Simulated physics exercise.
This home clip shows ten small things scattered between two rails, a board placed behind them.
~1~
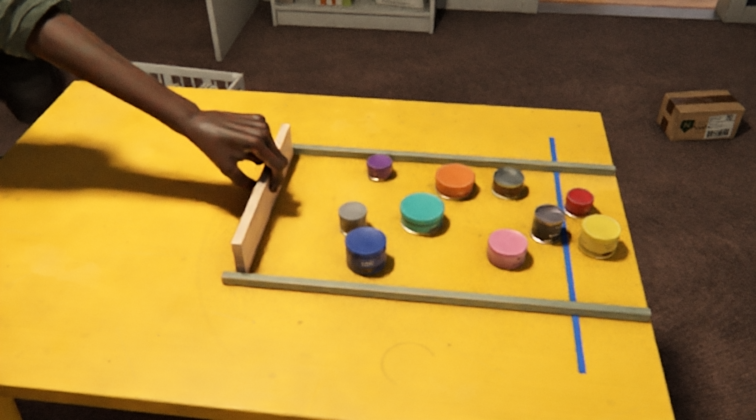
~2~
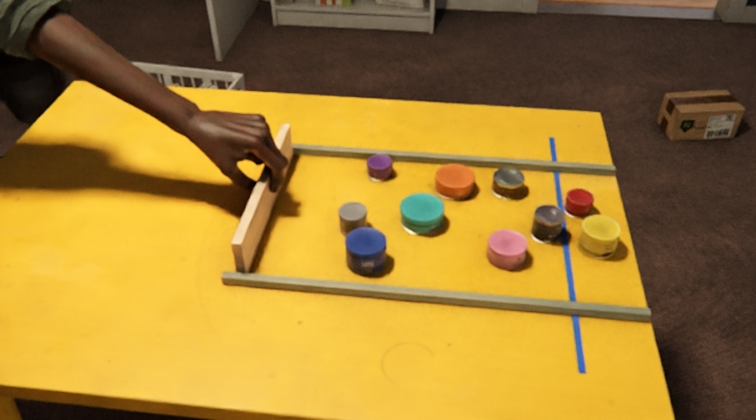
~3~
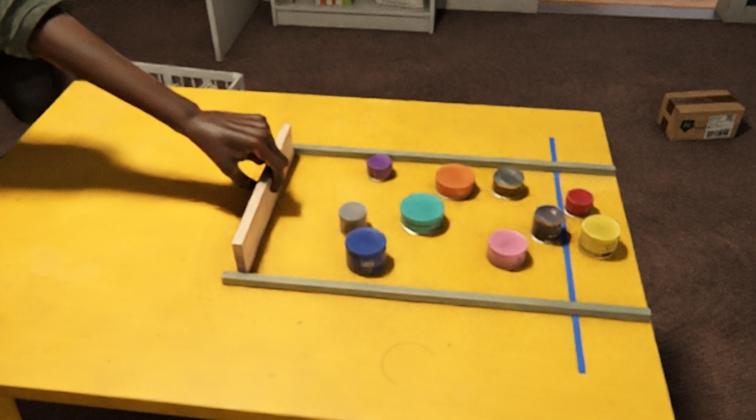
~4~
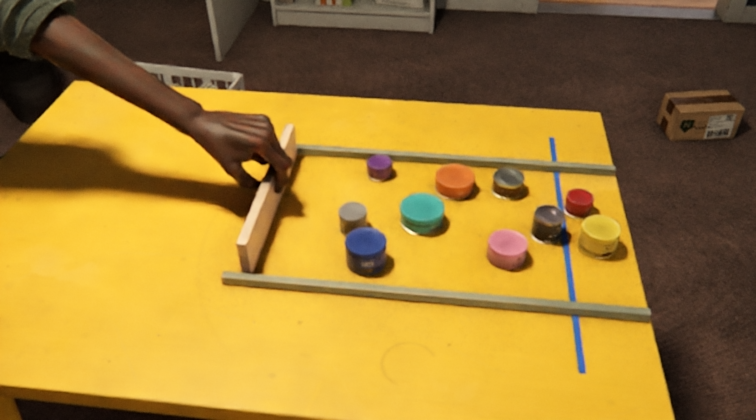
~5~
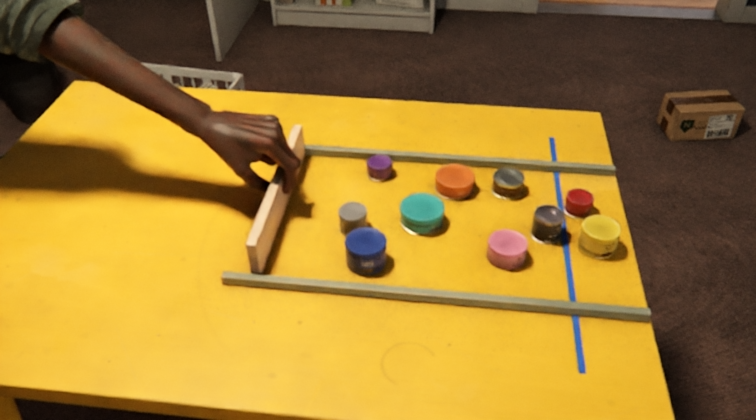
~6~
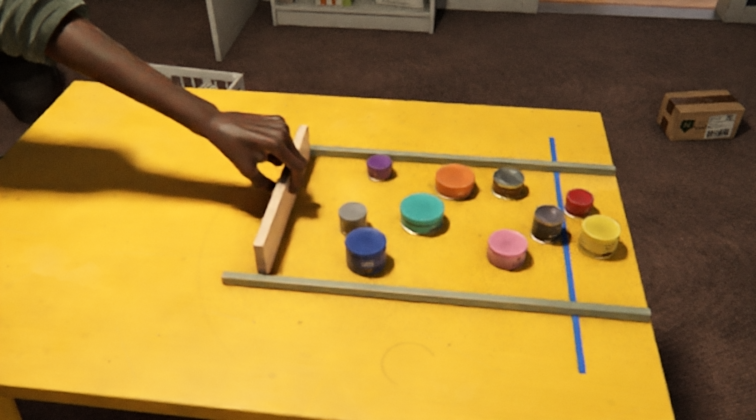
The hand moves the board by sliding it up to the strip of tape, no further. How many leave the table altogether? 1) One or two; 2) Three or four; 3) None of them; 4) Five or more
The answer is 1.
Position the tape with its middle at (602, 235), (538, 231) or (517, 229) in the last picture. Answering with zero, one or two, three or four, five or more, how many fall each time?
Spot one gives 5 or more, spot two none, spot three none at all.
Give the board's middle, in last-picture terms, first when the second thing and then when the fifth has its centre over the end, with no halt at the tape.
(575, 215), later (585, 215).
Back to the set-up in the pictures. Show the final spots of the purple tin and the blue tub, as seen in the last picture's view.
Roughly (571, 176), and the other roughly (594, 272).
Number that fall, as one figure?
1, precisely.
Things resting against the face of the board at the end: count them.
I count 5 of them.
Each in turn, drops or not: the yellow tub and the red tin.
Result: Yellow tub down, red tin still up.
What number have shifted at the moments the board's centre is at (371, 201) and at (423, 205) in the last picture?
Tally at point one: 3; at point two: 5.
Soon after, none off yet; yellow tub at rest near (599, 237); red tin at rest near (579, 204); black pot at rest near (547, 225).
In the end, the number that fall off is one or two; gone, yellow tub.
